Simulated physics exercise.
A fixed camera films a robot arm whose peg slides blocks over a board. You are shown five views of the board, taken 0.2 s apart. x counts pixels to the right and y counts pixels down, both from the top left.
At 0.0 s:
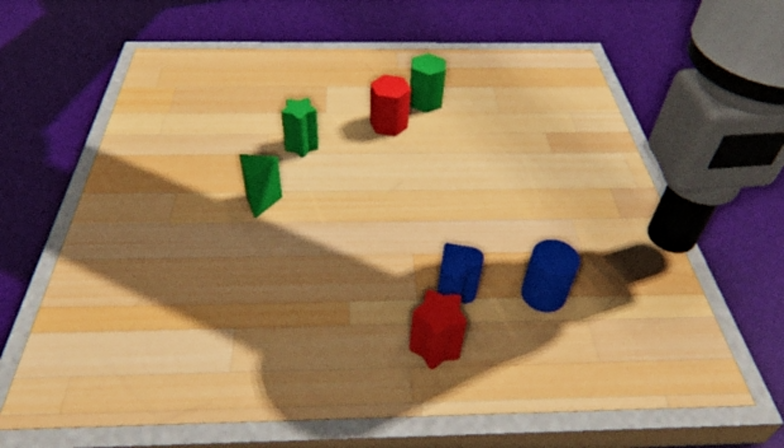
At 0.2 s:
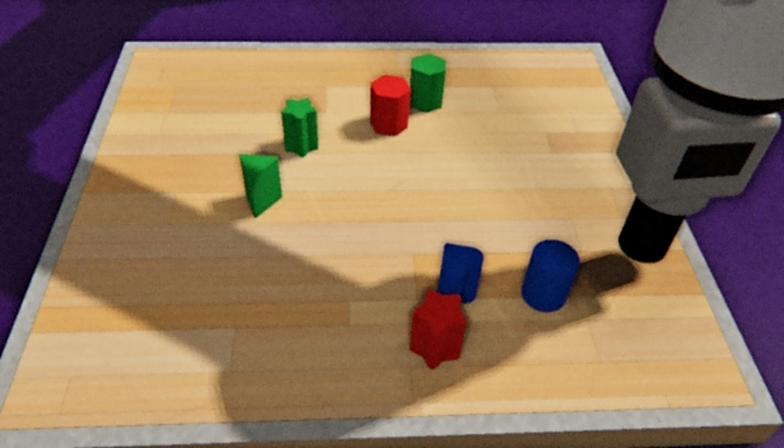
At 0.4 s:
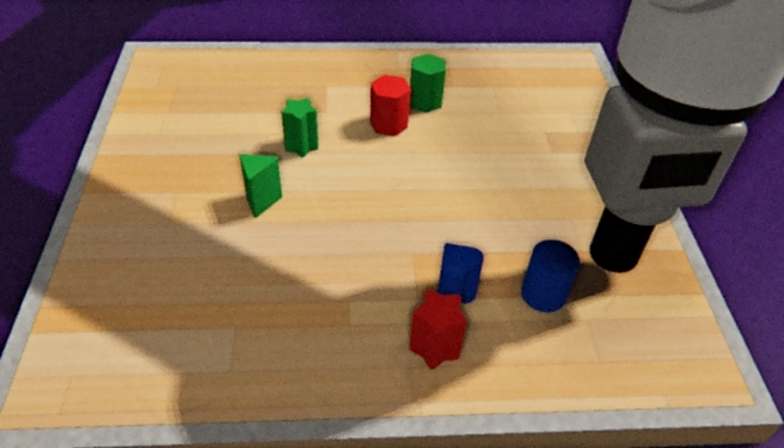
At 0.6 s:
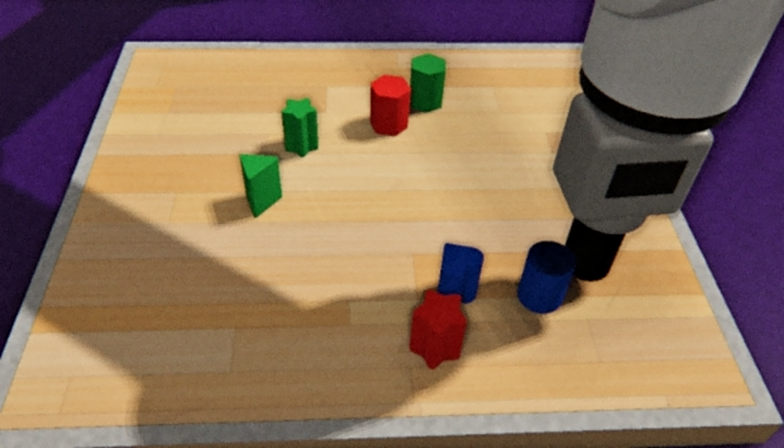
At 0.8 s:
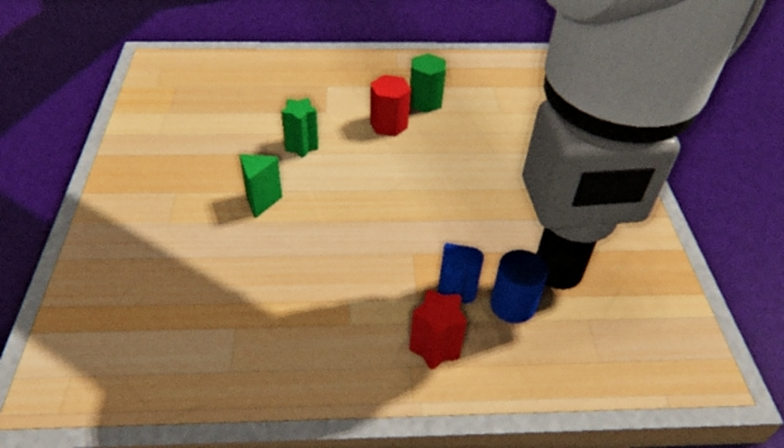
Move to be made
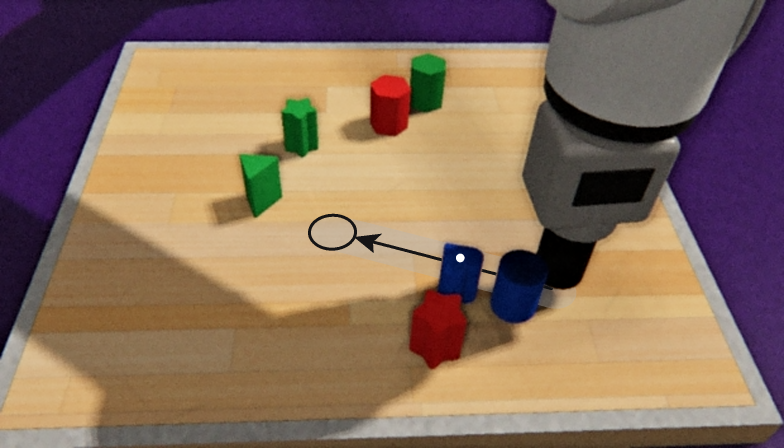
The clip opens on a wooden board scattered with green, red and blue blocks, with a gray robot arm at the right edge. The arm's black tip glides left and slightly toward the viewer until it meets the blue cylinder, then pushes it a short way left toward the blue and red blocks beside it.
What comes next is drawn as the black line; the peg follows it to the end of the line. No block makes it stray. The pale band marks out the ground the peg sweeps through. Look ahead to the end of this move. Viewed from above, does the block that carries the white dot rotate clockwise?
Short answer: Yes.
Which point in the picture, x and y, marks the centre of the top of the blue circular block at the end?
It comes to (485, 269).
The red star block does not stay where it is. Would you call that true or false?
This is false.
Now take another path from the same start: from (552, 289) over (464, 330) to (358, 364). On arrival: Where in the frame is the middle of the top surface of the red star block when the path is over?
Its top centre lands on (334, 366).
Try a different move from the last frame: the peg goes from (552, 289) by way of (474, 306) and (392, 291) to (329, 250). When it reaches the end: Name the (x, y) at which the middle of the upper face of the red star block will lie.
It will likely be found at (397, 343).
The line goes from (552, 289) directly to (333, 232); the dot is on the blue heart block.
What follows on the original path. One third of the way, peg at (479, 251); blue heart block at (437, 260), turned 40° clockwise; blue circular block at (485, 269).
Two thirds of the way, peg at (403, 231); blue heart block at (437, 260), turned 40° clockwise; blue circular block at (485, 269).
At the end, peg at (332, 213); green three-sided block unmoved; red star block unmoved; blue heart block at (437, 260), turned 40° clockwise; blue circular block at (485, 269).
